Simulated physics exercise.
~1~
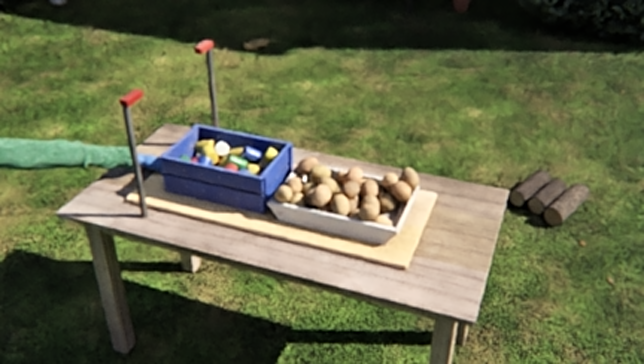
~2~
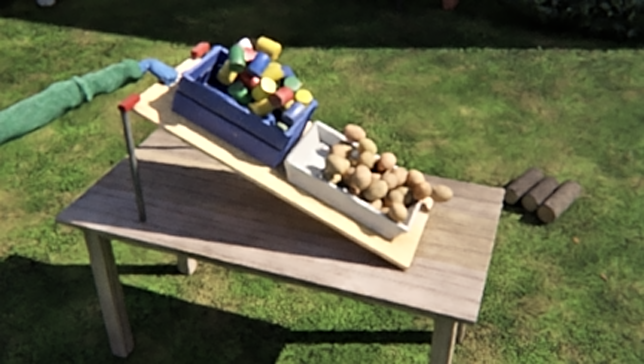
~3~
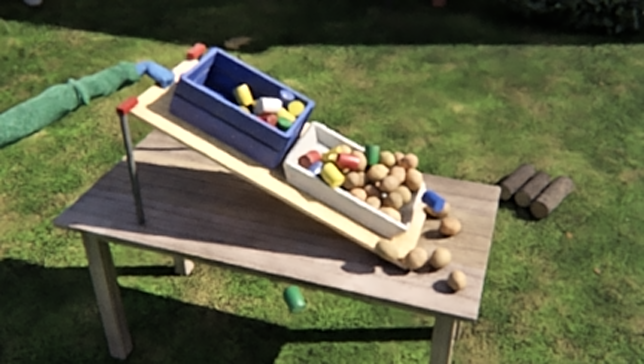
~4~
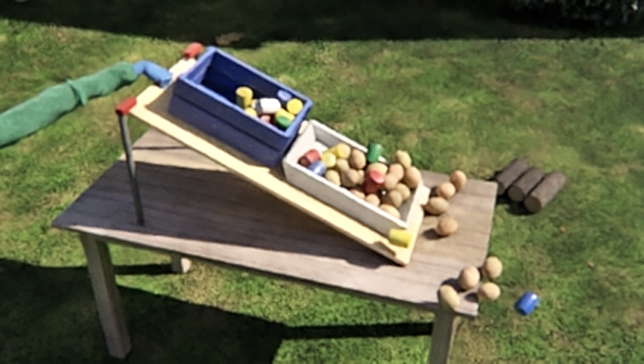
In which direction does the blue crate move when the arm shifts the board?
The blue crate moves up, rising with the left end of the board as it tilts.
